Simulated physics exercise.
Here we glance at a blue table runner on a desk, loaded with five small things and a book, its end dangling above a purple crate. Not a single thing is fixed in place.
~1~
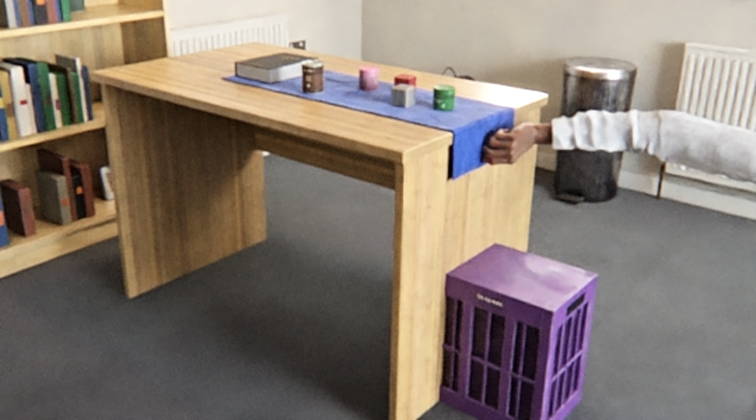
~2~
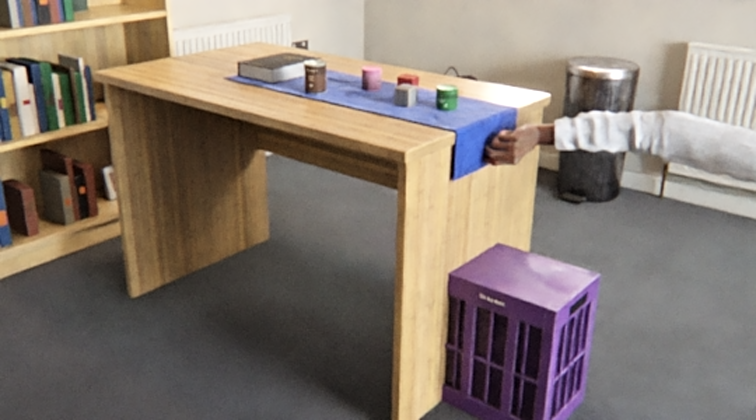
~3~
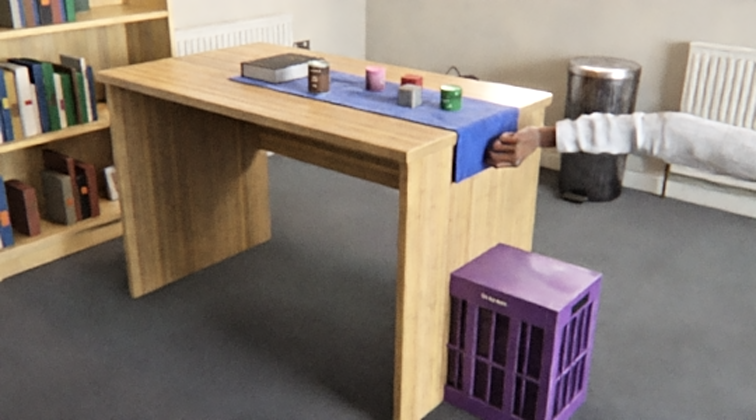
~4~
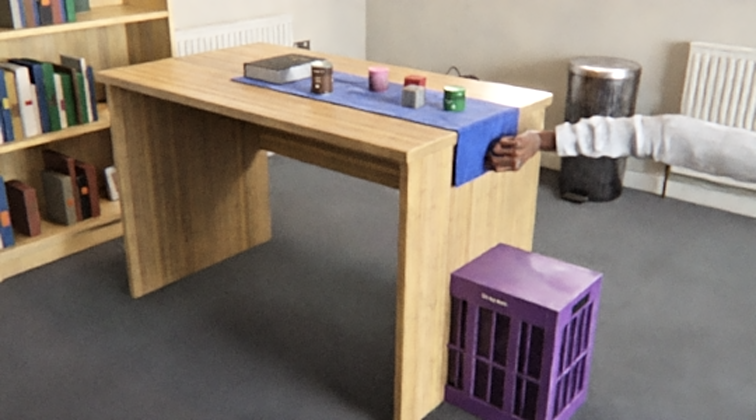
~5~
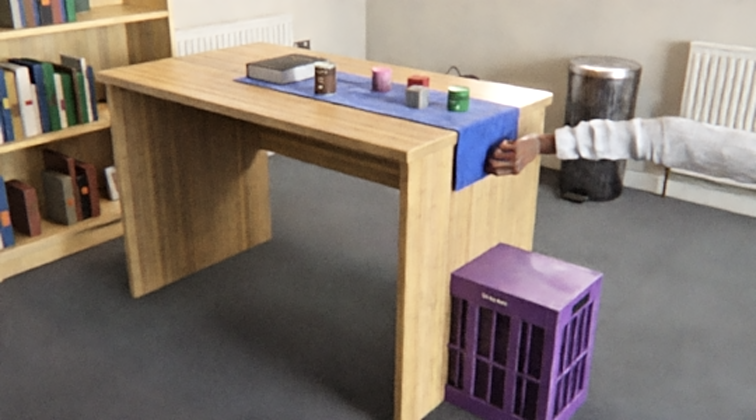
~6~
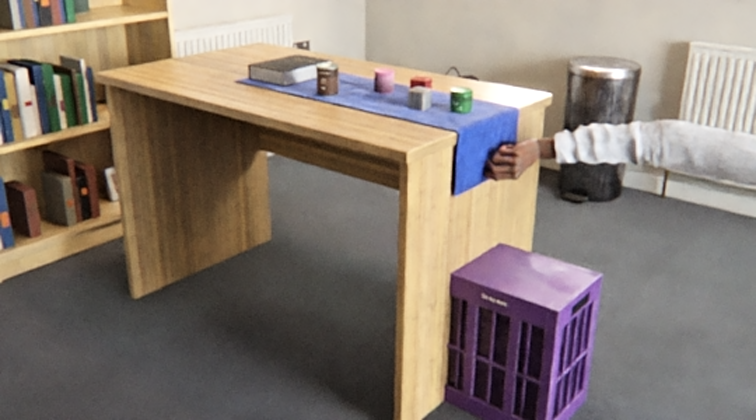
A hand at the right gripped the hanging end of a blue runner and slowly drew it a little way down the desk's side, and the small pots, cubes and book slid slightly right with it.
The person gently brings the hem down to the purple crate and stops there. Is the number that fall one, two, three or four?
Watching it, the fallen ones add up to two, no more.
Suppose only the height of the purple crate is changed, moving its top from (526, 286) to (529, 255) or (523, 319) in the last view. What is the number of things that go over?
That would be 1 and 3.
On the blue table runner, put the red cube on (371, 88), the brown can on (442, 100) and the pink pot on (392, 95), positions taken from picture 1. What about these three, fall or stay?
You'd see the red cube hang on, the brown can go down and the pink pot hang on.
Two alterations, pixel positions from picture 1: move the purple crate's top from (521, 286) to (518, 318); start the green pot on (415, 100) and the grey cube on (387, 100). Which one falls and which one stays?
The green pot ends up off the top and the grey cube ends up off the top.
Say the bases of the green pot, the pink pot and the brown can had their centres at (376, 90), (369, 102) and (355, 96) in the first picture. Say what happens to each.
In the end the green pot rides it out, while the pink pot rides it out and the brown can rides it out.
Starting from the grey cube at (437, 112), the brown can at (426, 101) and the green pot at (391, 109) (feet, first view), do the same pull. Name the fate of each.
In the end the grey cube is no longer up there, the brown can is no longer up there and the green pot is no longer up there.
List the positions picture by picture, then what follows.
In the first frame, hem (452, 181); green pot (445, 87); grey cube (404, 87); red cube (405, 76); pink pot (369, 68); brown can (313, 63); top of the crate (521, 286).
In the second frame, hem (453, 181); green pot (448, 87).
In the third frame, hem (456, 184); grey cube (410, 87).
In the fourth frame, hem (455, 188); red cube (415, 77); top of the crate (526, 286).
In the fifth frame, hem (456, 192); pink pot (382, 69).
In the sixth frame, hem (455, 196); green pot (462, 90); grey cube (420, 89); red cube (421, 78); pink pot (384, 70); brown can (328, 65).
Early on, hem near (485, 206); all still up.
Midway, hem near (484, 242); green pot gone.
Near the end, hem on the crate; green pot and grey cube gone.
Finally, hem on the crate; green pot and grey cube gone. It carries off two.
